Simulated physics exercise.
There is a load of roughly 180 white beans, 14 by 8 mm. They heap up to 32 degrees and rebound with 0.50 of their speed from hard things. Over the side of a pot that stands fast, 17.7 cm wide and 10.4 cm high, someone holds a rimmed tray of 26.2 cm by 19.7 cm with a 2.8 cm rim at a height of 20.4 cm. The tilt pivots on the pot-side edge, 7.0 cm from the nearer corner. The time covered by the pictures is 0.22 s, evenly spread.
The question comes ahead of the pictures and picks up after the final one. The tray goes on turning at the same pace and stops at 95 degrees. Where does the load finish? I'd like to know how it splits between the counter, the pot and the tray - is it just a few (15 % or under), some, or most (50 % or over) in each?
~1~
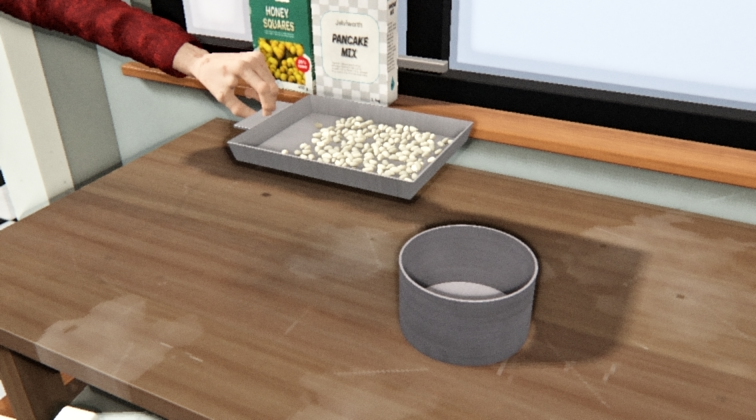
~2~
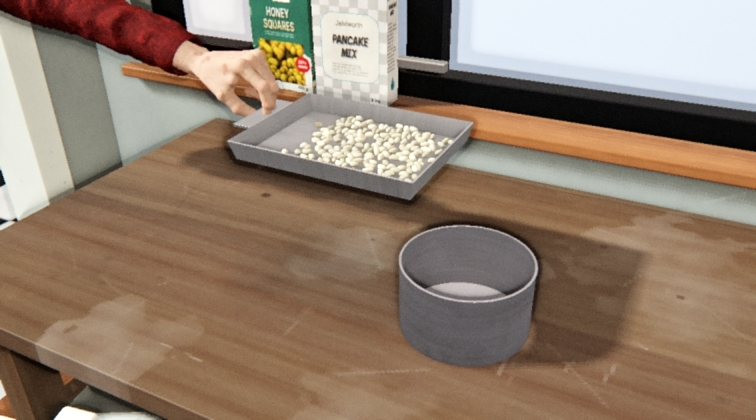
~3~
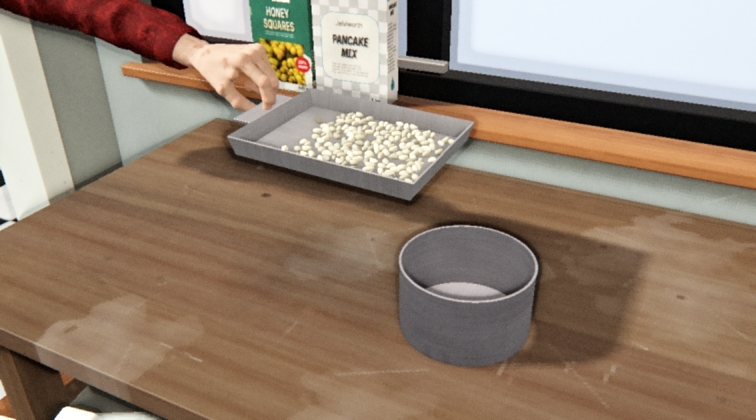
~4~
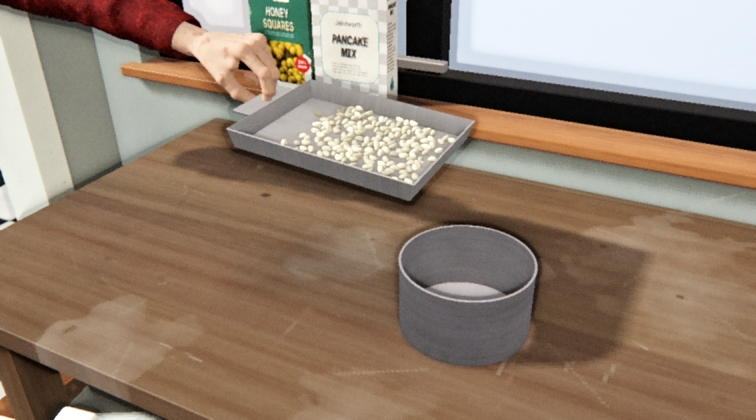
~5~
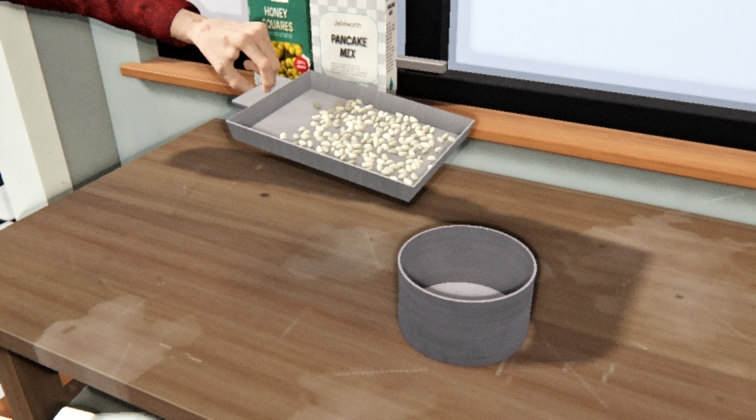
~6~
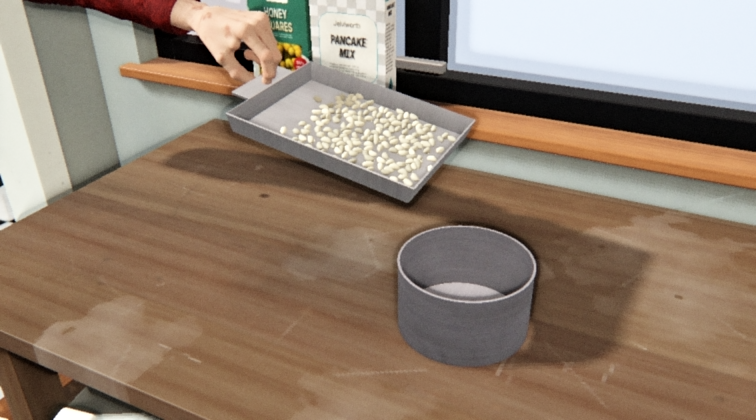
Counter: Just a few; pot: Most; left on the tray: Just a few.
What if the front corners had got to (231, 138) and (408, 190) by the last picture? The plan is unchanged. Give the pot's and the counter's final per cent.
You'd end with pot at 40 and counter at 60.
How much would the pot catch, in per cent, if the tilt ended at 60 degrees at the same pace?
Result: Close to 10 %.
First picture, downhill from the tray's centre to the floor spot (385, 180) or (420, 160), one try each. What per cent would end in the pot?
About 80 per cent on the first try and 55 per cent on the second.
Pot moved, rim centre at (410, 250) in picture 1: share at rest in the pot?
Roughly 80 per cent.
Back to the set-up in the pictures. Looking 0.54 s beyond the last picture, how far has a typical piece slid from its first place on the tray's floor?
Displacement on the tray: Roughly 7 cm.
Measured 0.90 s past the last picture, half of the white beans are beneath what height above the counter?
The halfway mark sits at about 22 cm.
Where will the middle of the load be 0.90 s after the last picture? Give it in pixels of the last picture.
(431, 172) or thereabouts.
Then, 0.54 s after the last picture, tilt 51 degrees; the tray holds 100 %, the pot 0 %.
Then, 0.90 s after the last picture, tilt 77 degrees; the tray holds 95 %, the pot 5 %.
Then, 1.36 s after the last picture, tilt 95 degrees; the tray holds 10 %, the pot 80 %.
In the end, counter 5 %, pot 95 %, tray 0 %.
